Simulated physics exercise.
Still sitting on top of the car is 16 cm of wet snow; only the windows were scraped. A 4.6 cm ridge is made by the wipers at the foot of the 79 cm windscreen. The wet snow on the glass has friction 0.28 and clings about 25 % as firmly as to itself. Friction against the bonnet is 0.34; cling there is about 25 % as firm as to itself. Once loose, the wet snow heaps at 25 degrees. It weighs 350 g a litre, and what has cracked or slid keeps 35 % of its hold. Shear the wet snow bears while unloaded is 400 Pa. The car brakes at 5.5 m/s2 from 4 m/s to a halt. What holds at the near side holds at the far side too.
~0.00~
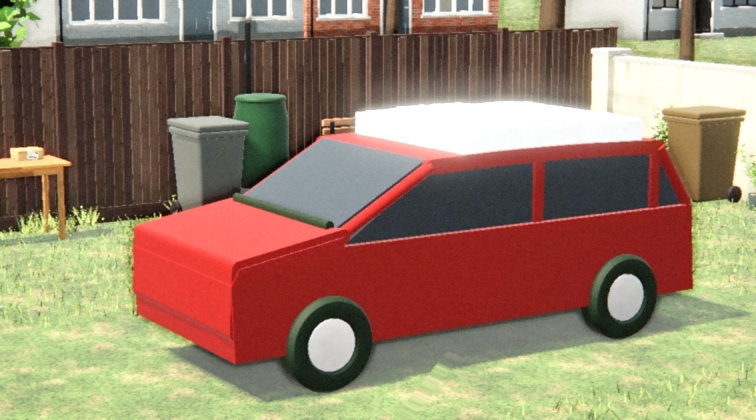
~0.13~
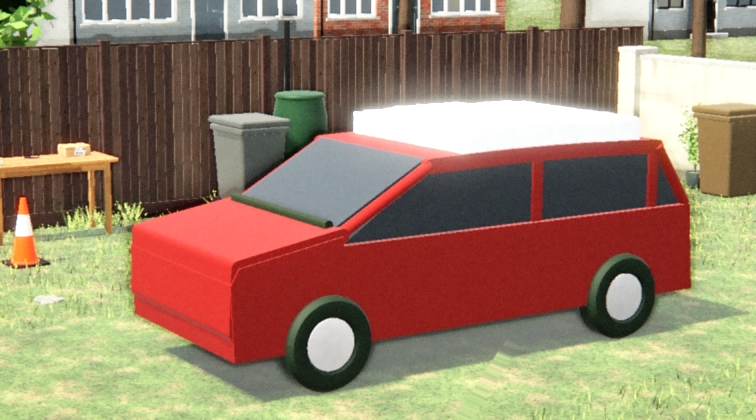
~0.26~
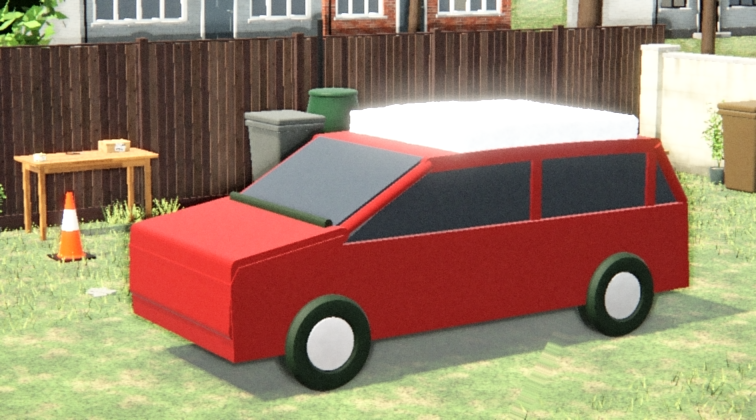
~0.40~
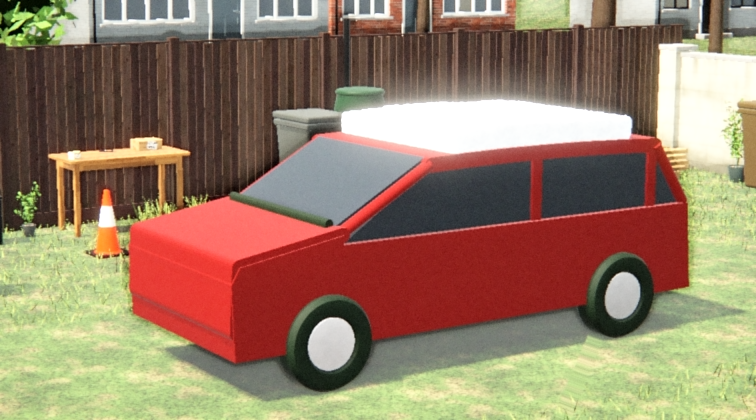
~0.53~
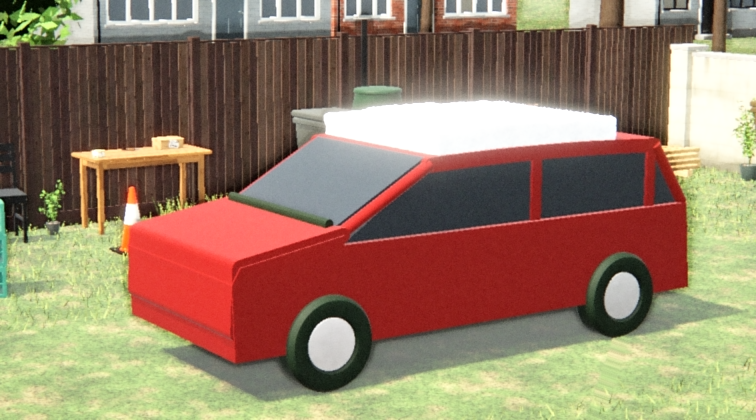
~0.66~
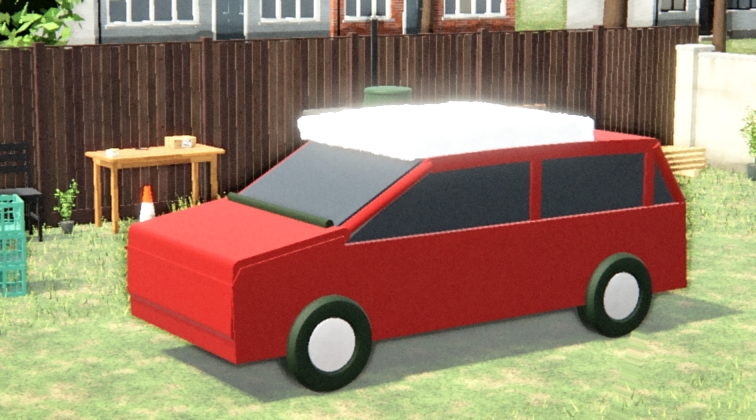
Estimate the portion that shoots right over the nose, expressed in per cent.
I would say near 52 %.
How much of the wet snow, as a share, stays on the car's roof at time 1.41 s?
That share is about 0 %.
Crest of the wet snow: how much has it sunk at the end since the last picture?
Around 35 centimetres, give or take.
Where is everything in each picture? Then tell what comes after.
The first frame shows leading edge of the wet snow at (465, 143).
The second frame shows leading edge of the wet snow at (464, 142).
The third frame shows leading edge of the wet snow at (461, 134), its middle shifted 1.5 cm.
The fourth frame shows leading edge of the wet snow at (454, 135), its middle shifted 8.1 cm.
The fifth frame shows leading edge of the wet snow at (436, 137), its middle shifted 22 cm.
The sixth frame shows leading edge of the wet snow at (410, 144), its middle shifted 43 cm, 9 % of it past the top of the windscreen, in one piece.
After 1.01 s, 39 % of the snow is on the roof, 47 % on the glass, 14 % on the bonnet and none has gone off the nose.
After 1.41 s, none of the snow is on the roof, 33 % on the glass, 65 % on the bonnet and 3 % has gone off the nose.
After 1.82 s, none of the snow is on the roof, 13 % on the glass, 56 % on the bonnet and 30 % has gone off the nose.
After 2.23 s, none of the snow is on the roof, 12 % on the glass, 36 % on the bonnet and 51 % has gone off the nose.
After 3.00 s, at the end, none of the snow is on the roof, 12 % on the glass, 35 % on the bonnet and 52 % has gone off the nose.
